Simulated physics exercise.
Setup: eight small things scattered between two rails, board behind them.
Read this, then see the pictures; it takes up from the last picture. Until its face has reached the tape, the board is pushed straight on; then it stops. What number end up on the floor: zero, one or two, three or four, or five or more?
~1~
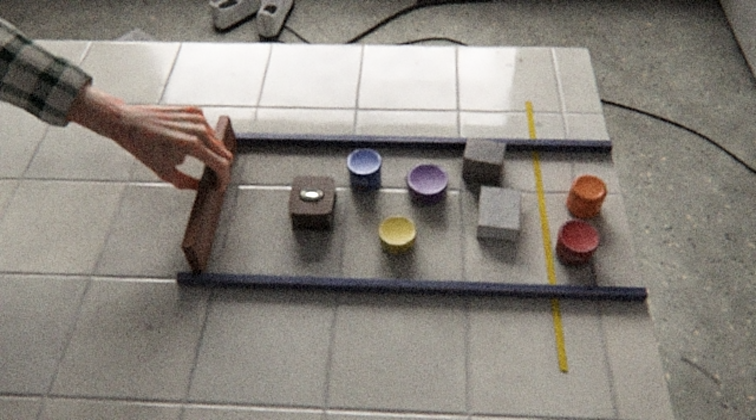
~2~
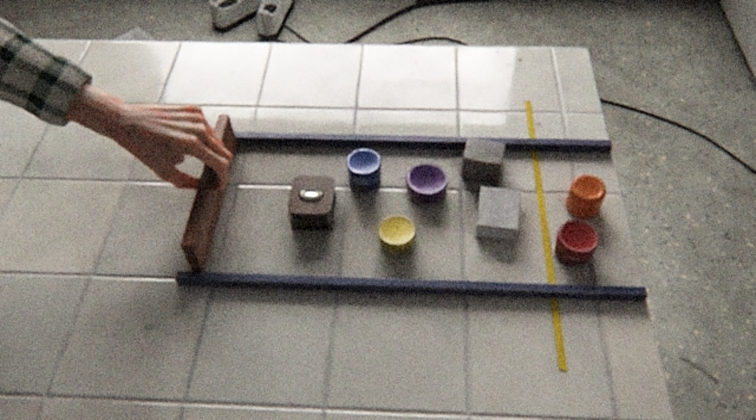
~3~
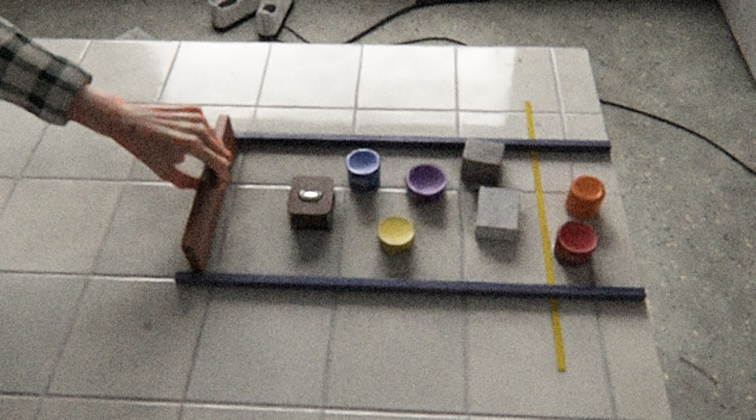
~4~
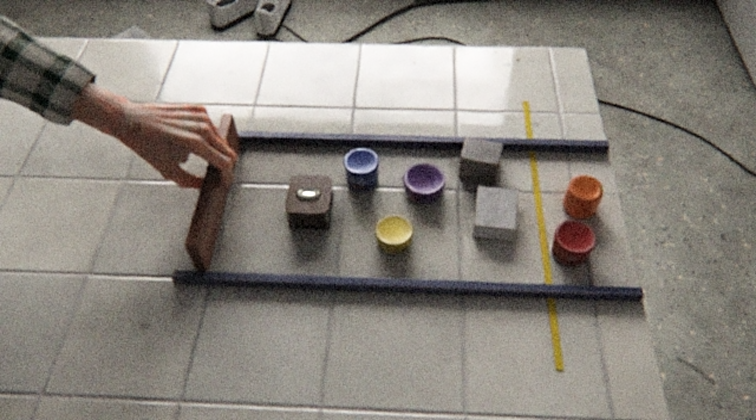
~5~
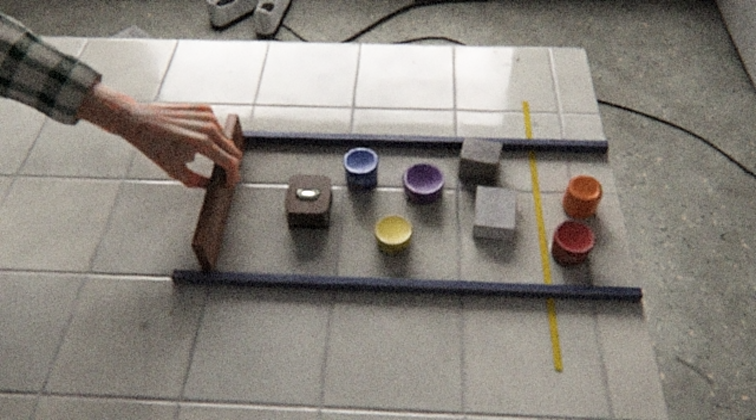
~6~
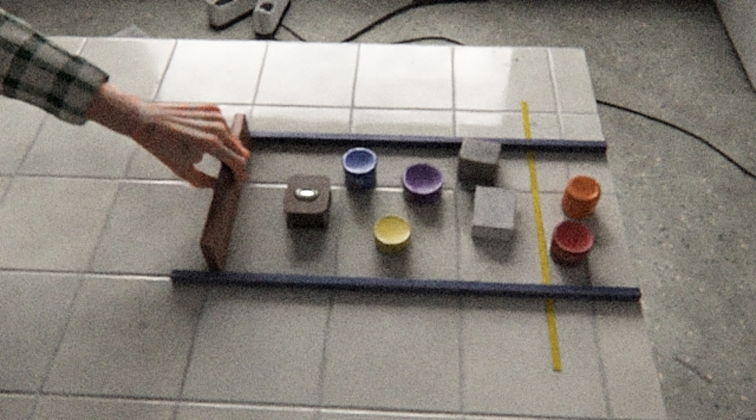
Missing: Below three, above nil.
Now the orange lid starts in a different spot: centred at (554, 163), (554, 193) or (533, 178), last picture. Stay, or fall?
Try one: It is still there. Try two: It ends up off. Try three: It ends up off.
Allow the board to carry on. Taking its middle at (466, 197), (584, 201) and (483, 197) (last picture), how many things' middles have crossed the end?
Over the end: 0, 4, 0.
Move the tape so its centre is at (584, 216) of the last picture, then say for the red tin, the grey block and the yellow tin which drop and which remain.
In that case the red tin tips off, the grey block does not drop, the yellow tin does not drop.
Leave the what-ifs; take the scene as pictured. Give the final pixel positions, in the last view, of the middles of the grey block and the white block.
(552, 153), and the other (614, 222).
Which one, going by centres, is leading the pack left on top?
That would be the white block, the foremost.
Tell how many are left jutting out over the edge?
The overhang total is 1.
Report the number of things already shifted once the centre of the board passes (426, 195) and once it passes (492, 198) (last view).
Respectively 6 and 8.
A little later, none off yet; orange lid at rest near (581, 197); red tin at rest near (570, 244); white block at rest near (494, 213).
Next, none off yet; orange lid at rest near (581, 197); red tin at rest near (570, 244); white block shifted a little near (519, 221).
When it is over, the number that fall off is one or two; down, red tin and orange lid.
